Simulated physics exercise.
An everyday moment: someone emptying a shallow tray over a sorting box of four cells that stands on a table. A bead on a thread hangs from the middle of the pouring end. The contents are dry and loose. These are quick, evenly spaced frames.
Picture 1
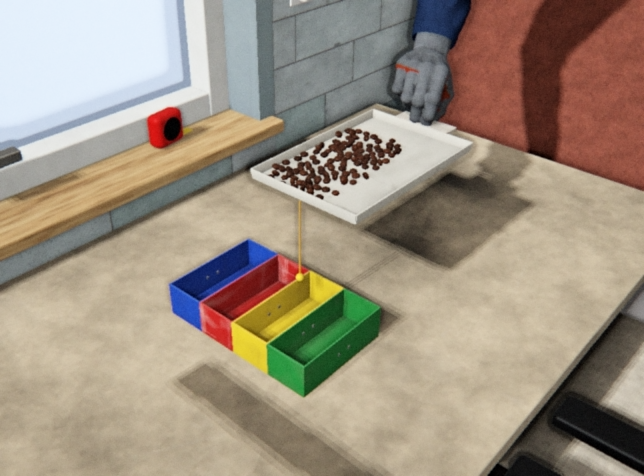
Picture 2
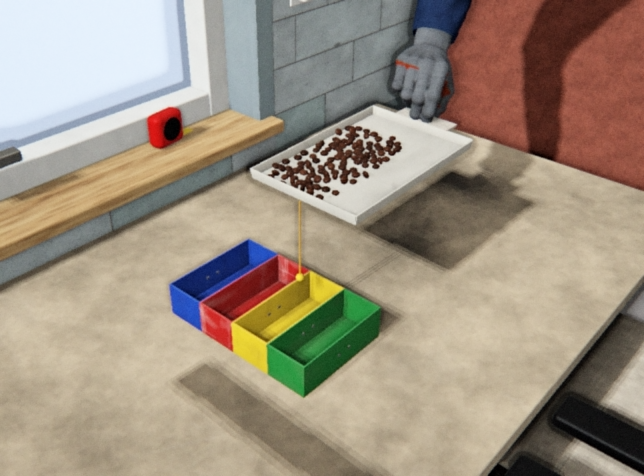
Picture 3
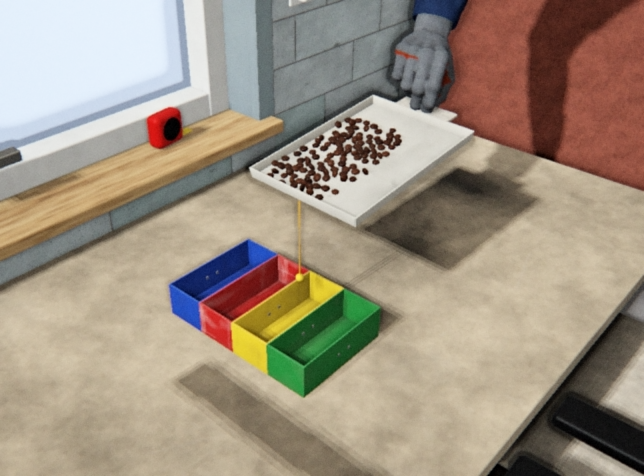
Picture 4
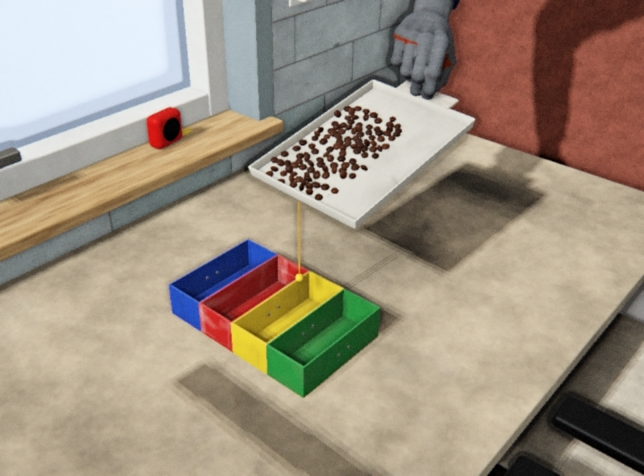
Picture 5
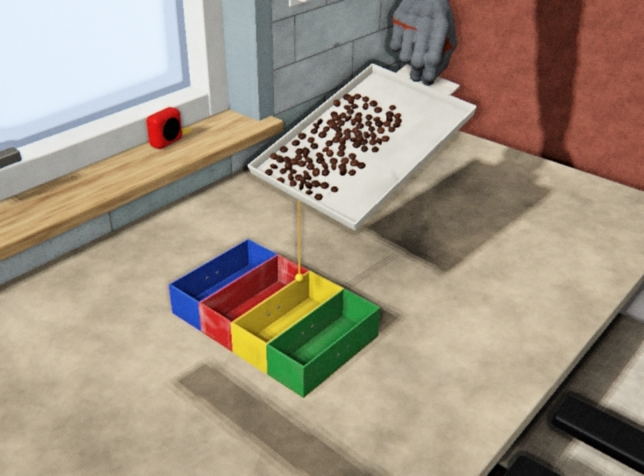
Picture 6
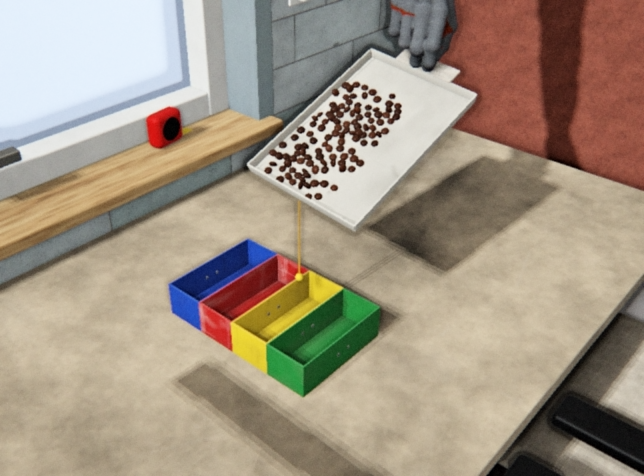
A gloved hand raises the far end of a tray of small brown pieces.
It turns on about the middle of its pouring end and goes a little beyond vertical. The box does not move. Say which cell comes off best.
The green cell gets the most.
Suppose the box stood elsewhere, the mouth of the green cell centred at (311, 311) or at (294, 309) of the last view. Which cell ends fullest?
First the cell in green, then the green cell.
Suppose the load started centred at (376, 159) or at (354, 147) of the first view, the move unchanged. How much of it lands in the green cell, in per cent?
Near 80 % and 60 %.
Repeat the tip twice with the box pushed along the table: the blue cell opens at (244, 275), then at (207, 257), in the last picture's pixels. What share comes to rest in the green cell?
First some 40, then 40 per cent.
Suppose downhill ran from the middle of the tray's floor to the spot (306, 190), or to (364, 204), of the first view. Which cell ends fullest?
At the first place red, at the second the cell in green.
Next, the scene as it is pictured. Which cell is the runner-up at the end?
The runner-up: That yellow cell.
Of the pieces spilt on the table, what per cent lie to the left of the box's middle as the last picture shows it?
Roughly 10 in a hundred.
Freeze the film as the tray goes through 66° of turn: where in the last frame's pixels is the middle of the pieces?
At about (326, 194).
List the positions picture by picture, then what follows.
The first frame shows corners of the pouring end at (253, 169) and (356, 214), level; middle of the load at (344, 161), flat chocolate drops; bead on its thread at (300, 277); blue cell at (186, 305); red cell at (217, 324); yellow cell at (250, 345); green cell at (286, 368).
The second frame shows corners of the pouring end at (253, 169) and (356, 215), level; middle of the load at (344, 159).
The third frame shows corners of the pouring end at (252, 168) and (355, 217), tipped barely, lowest at the right corner; middle of the load at (344, 155).
The fourth frame shows corners of the pouring end at (251, 167) and (355, 220), tipped a little, lowest at the right corner; middle of the load at (343, 148).
The fifth frame shows corners of the pouring end at (250, 165) and (354, 222), tipped clearly, lowest at the right corner; middle of the load at (343, 142).
The sixth frame shows corners of the pouring end at (249, 164) and (354, 224), tipped clearly, lowest at the right corner; middle of the load at (342, 136); blue cell at (185, 305); red cell at (216, 324); yellow cell at (249, 345); green cell at (285, 368).
Soon after the last picture, tray tipped steeply; nearly all on the tray; a stray few falling or outside the box.
A little later, tray tipped past a quarter turn; about a quarter on the tray; about half in the green cell; about a quarter in the yellow cell; about a quarter falling or outside the box.
Later still, tray tipped past a quarter turn; about two thirds in the green cell; about a quarter in the yellow cell; a stray few in the red cell; a small part falling or outside the box.
At rest, tray tipped past a quarter turn; about two thirds in the green cell; about a quarter in the yellow cell; a stray few in the red cell; none in the blue cell; a small part outside the box.
